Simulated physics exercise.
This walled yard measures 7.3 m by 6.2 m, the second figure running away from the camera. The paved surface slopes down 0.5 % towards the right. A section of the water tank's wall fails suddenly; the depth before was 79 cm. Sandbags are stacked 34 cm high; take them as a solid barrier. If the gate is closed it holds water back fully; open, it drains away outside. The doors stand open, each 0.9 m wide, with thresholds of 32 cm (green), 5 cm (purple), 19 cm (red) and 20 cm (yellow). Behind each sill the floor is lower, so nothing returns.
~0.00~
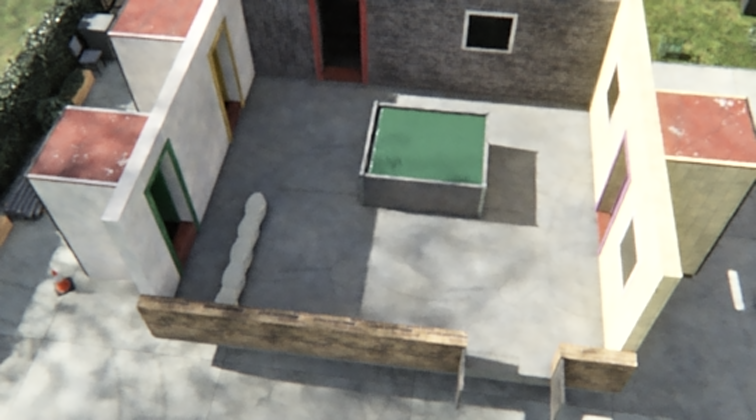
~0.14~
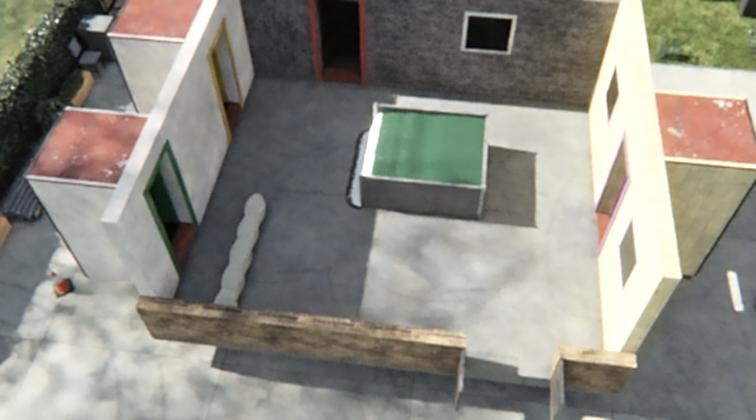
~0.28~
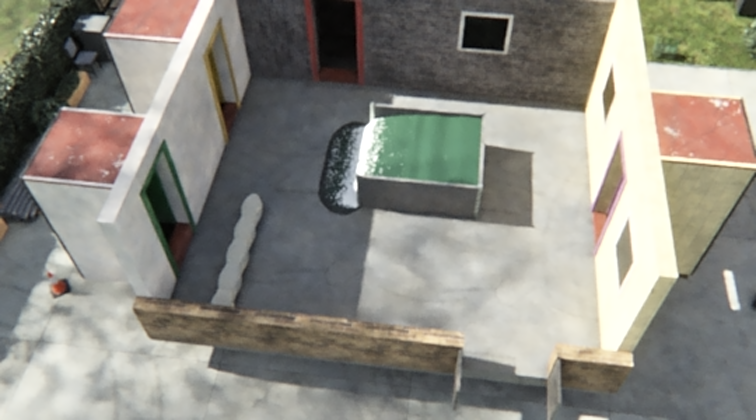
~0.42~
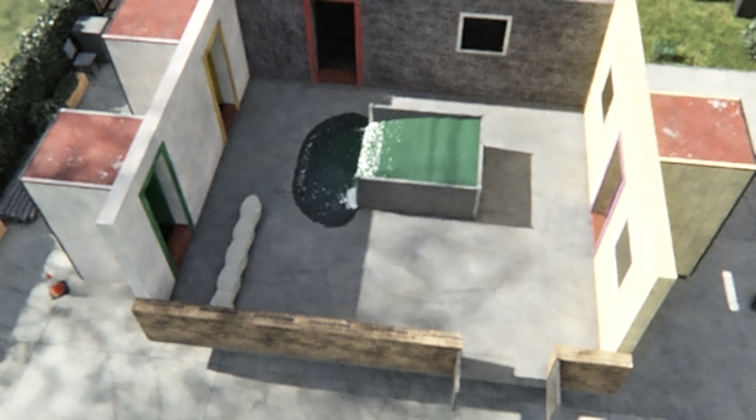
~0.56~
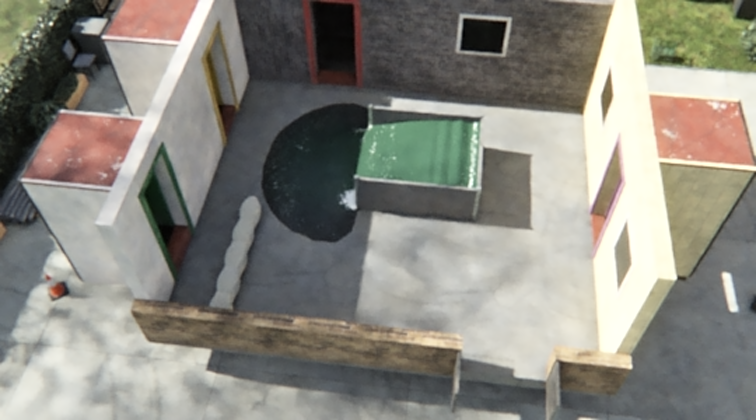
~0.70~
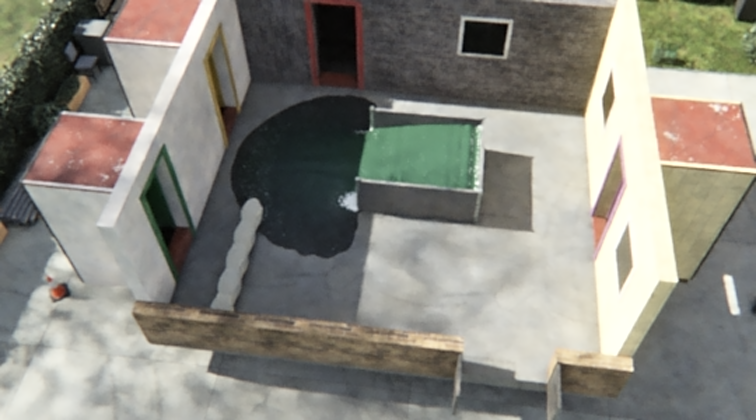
Green water bursting from the left side of a tank and spreading leftward across a walled yard to a row of sandbags.
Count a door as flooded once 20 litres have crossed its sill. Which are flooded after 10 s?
Door by door: At the green door it keeps below the limit; at the purple door it stays under the limit; at the red door it keeps below the limit; at the yellow door it goes over the limit.
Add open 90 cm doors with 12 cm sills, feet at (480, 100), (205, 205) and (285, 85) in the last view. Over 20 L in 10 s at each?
In turn: Below, above, above.
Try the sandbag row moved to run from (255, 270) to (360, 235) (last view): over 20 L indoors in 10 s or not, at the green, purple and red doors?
Against that limit: Green under, purple past it, red below.
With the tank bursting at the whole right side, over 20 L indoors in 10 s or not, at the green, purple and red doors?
Against that limit: Green under, purple past it, red below.
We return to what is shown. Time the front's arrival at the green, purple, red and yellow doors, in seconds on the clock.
Arrival: Green 1.5 s, purple 6.5 s, red 1.0 s, yellow 0.8 s.
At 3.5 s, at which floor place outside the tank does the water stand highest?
Near (204, 328).
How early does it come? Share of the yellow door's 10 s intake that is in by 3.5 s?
About 95 per cent.
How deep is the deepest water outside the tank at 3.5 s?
Up to some 37 cm.
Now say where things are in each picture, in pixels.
In the first picture, the water tank at (427, 146) is whole and still, 79 cm deep.
In the second picture, water pours out at (371, 160) and has run 1.0 m, to a hidden place; typically 10 cm deep outside, 79 cm at the water tank's back.
In the third picture, water pours out at (367, 161) and has run 1.2 m, to (352, 125); typically 12 cm deep outside, 79 cm at the water tank's back.
In the fourth picture, water pours out at (366, 163) and has run 1.6 m, to (341, 118); typically 11 cm deep outside, 78 cm at the water tank's back.
In the fifth picture, water pours out at (366, 165) and has run 2.0 m, to (281, 136); typically 8 cm deep outside, 71 cm at the water tank's back.
In the sixth picture, water pours out at (367, 167) and has run 2.6 m, to (246, 143); typically 6 cm deep outside, 66 cm at the water tank's back.
After 1.4 s water covers 30 % of the floor and is deepest (42 cm) near (229, 166); green door not reached, purple door not reached, red door 5 cm at the sill, 0 L in, yellow door 35 cm at the sill, 23 L in.
After 2.2 s water covers 35 % of the floor and is deepest (48 cm) near (251, 81); green door 10 cm at the sill, 0 L in, purple door not reached, red door 5 cm at the sill, 0 L in, yellow door 36 cm at the sill, 83 L in.
After 3.5 s water covers 45 % of the floor and is deepest (37 cm) near (204, 328); green door 8 cm at the sill, 0 L in, purple door not reached, red door 16 cm at the sill, 0 L in, yellow door 24 cm at the sill, 138 L in.
After 6.0 s water covers 80 % of the floor and is deepest (26 cm) near (163, 323); green door 20 cm at the sill, 0 L in, purple door not reached, red door 10 cm at the sill, 0 L in, yellow door 11 cm at the sill, 144 L in.
After 10.0 s water covers 95 % of the floor and is deepest (13 cm) near (550, 369); green door 8 cm at the sill, 0 L in, purple door 4 cm at the sill, 1 L in, red door 10 cm at the sill, 0 L in, yellow door 8 cm at the sill, 144 L in.
